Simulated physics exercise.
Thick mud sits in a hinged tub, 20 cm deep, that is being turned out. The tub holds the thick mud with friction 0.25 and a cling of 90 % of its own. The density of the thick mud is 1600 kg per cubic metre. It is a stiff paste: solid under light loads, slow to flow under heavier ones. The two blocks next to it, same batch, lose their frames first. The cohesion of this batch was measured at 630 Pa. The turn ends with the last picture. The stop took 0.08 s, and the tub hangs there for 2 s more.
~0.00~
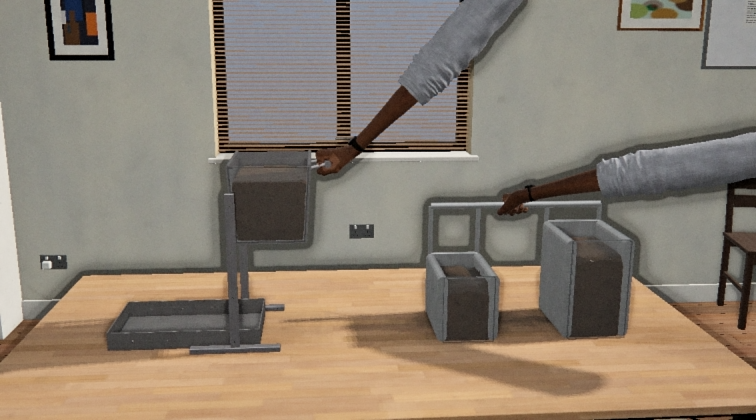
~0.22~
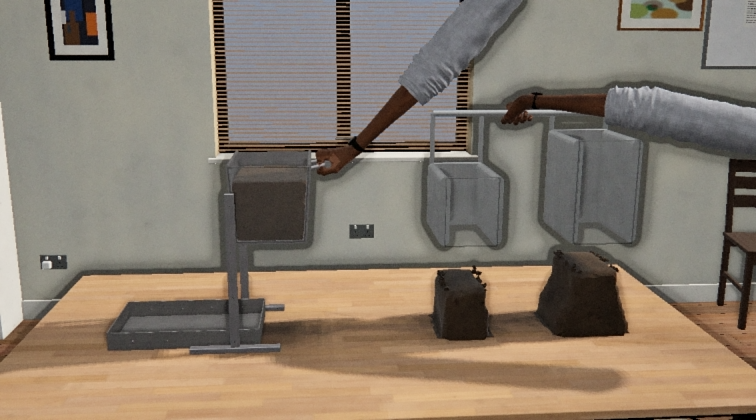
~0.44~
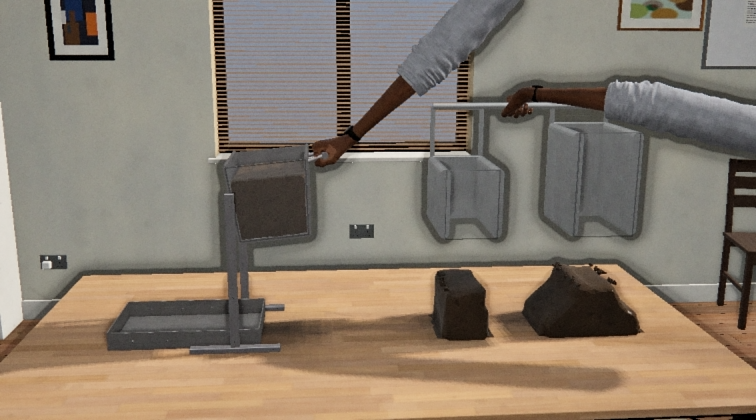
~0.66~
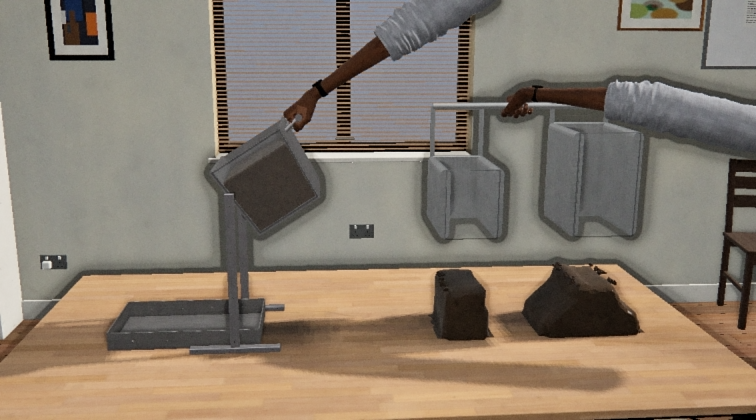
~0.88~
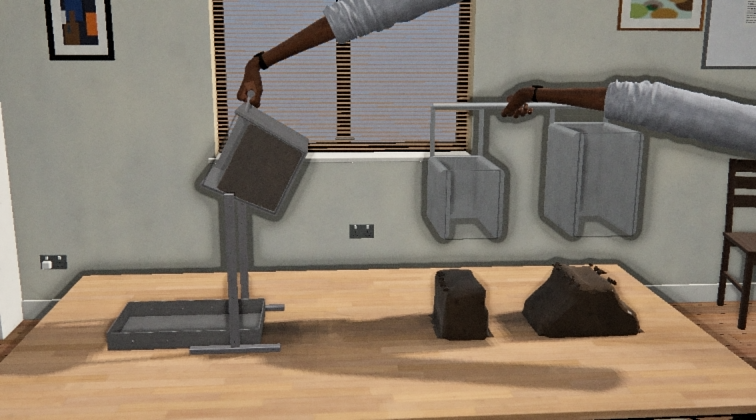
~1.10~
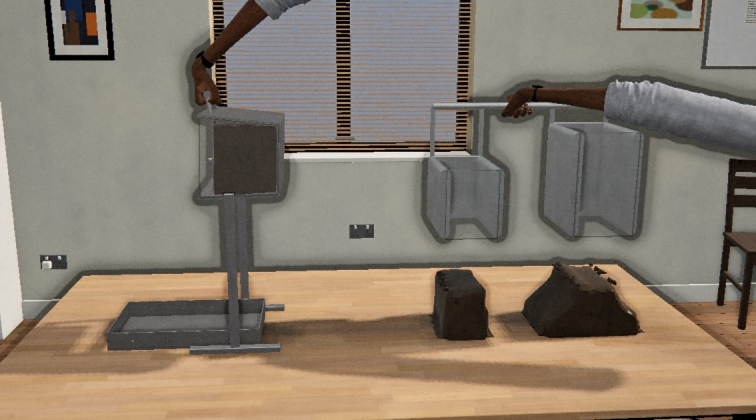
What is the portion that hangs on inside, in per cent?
Expect roughly 75 %.
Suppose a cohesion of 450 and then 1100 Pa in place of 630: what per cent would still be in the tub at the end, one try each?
In turn about 55 %, 100 %.
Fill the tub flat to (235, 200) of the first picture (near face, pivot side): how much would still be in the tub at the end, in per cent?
In that case some 100 per cent.
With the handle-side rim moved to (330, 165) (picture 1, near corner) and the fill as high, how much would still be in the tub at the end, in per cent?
In that case some 45 per cent.
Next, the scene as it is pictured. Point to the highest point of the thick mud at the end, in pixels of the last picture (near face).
At about (237, 146).
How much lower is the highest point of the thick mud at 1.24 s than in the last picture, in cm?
Roughly 2 cm.
After 1.24 s, the tub is at 88 degrees and holds 100 %.
After 1.41 s, the tub is at 88 degrees and holds 98 %.
After 1.58 s, the tub is at 88 degrees and holds 90 %.
After 1.75 s, the tub is at 88 degrees and holds 83 %.
After 3.10 s, at the end, the tub is at 88 degrees and holds 75 %.
